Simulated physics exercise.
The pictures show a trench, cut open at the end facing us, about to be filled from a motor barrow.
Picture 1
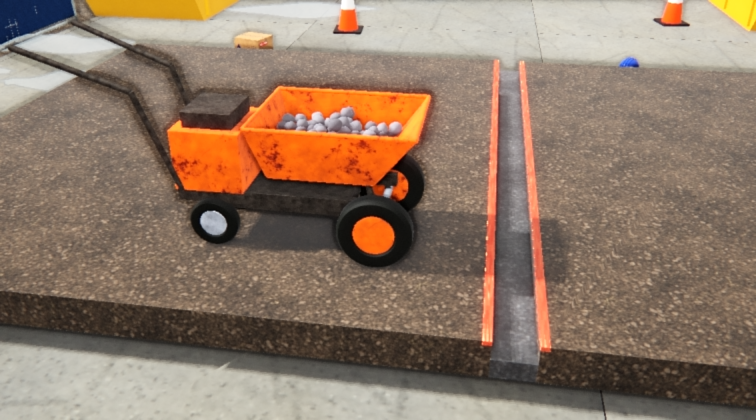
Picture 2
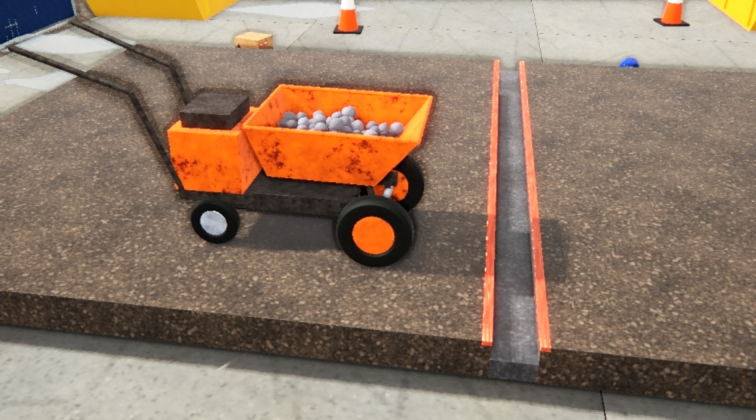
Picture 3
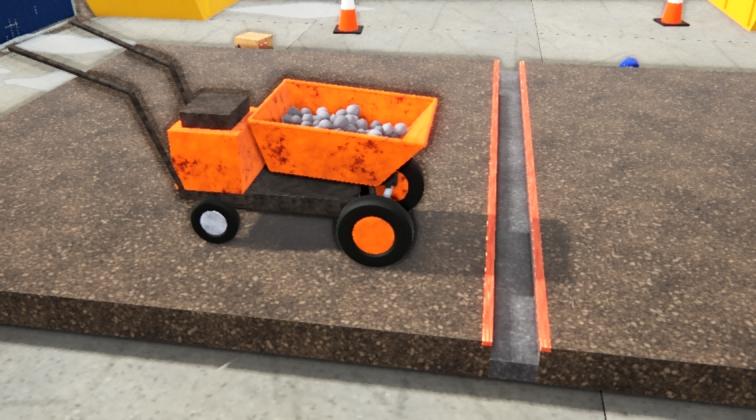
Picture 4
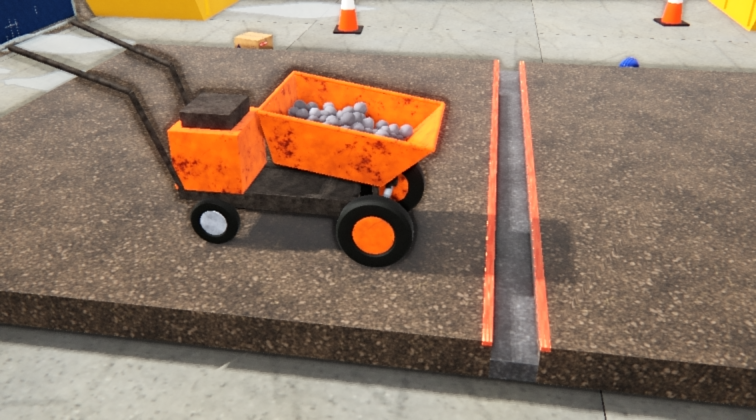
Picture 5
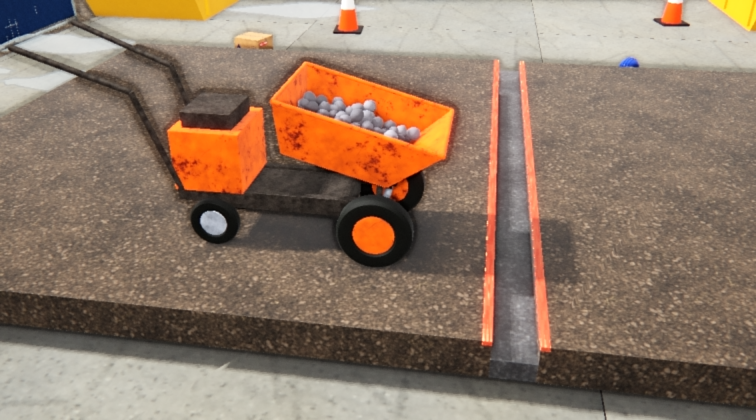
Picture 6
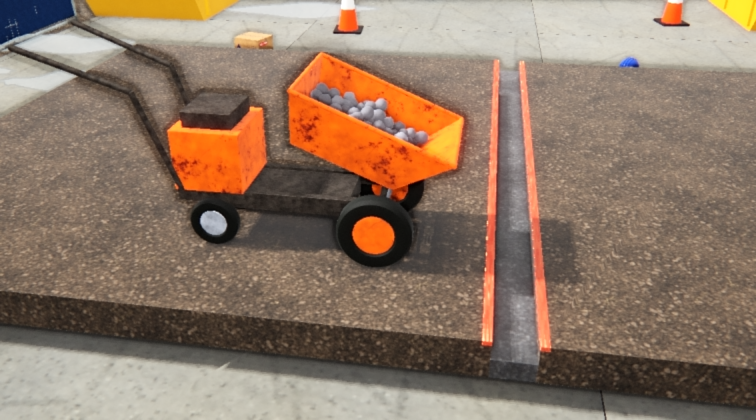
An orange, rust-marked motor barrow with black handles stands at left on a brown, speckled slab, seen from slightly above and to its side. Its skip holds round grey cobbles, and to the right a narrow grey trench runs between two orange-red edges, with traffic cones behind. The skip tilts steadily forward to the right, its rear rising, while the wheels and camera stay still.
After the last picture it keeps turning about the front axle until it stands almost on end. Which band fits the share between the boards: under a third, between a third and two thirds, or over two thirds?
Between the edges lies between a third and two thirds of the load.
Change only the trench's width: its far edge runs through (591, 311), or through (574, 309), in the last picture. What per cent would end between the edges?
Near 80 % and 80 %.
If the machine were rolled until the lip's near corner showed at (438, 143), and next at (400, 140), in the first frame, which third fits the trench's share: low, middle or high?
One: Between a third and two thirds. Two: The middle third.
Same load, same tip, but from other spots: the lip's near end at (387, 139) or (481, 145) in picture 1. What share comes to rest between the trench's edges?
Roughly 50 per cent, and 0 per cent.
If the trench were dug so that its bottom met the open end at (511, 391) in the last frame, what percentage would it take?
Some 80 per cent.
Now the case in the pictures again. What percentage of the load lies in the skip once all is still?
Near 25 %.
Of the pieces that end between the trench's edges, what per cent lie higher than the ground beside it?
Some 25 per cent.
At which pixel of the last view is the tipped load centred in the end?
Around (516, 251).
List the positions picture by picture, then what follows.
Lip of the skip (416, 141), level; top of the load (319, 131), round cobbles; first edge of the trench (489, 301); far edge (543, 306), the trench under half as wide as the skip, and about half as deep as wide, in the first picture.
Lip of the skip (418, 142), tipped barely; top of the load (321, 129), in the second picture.
Lip of the skip (424, 145), tipped barely; top of the load (325, 127), in the third picture.
Lip of the skip (432, 150), tipped a little; top of the load (324, 121), in the fourth picture.
Lip of the skip (443, 157), tipped clearly; top of the load (320, 118), in the fifth picture.
Lip of the skip (454, 167), tipped clearly; top of the load (332, 112); first edge of the trench (489, 301); far edge (543, 306), in the sixth picture.
Just after the last frame, skip tipped steeply; every one in the skip.
A moment on, skip tipped right over; roughly two thirds in the skip; just a few short of the trench; roughly a third in or heaped over the trench; just a few beyond it.
Further on, skip tipped right over; roughly a quarter in the skip; about a tenth short of the trench; roughly half in or heaped over the trench; about a tenth beyond it.
When it is over, skip tipped right over; roughly a quarter in the skip; about a tenth short of the trench; roughly half in or heaped over the trench; about a tenth beyond it.
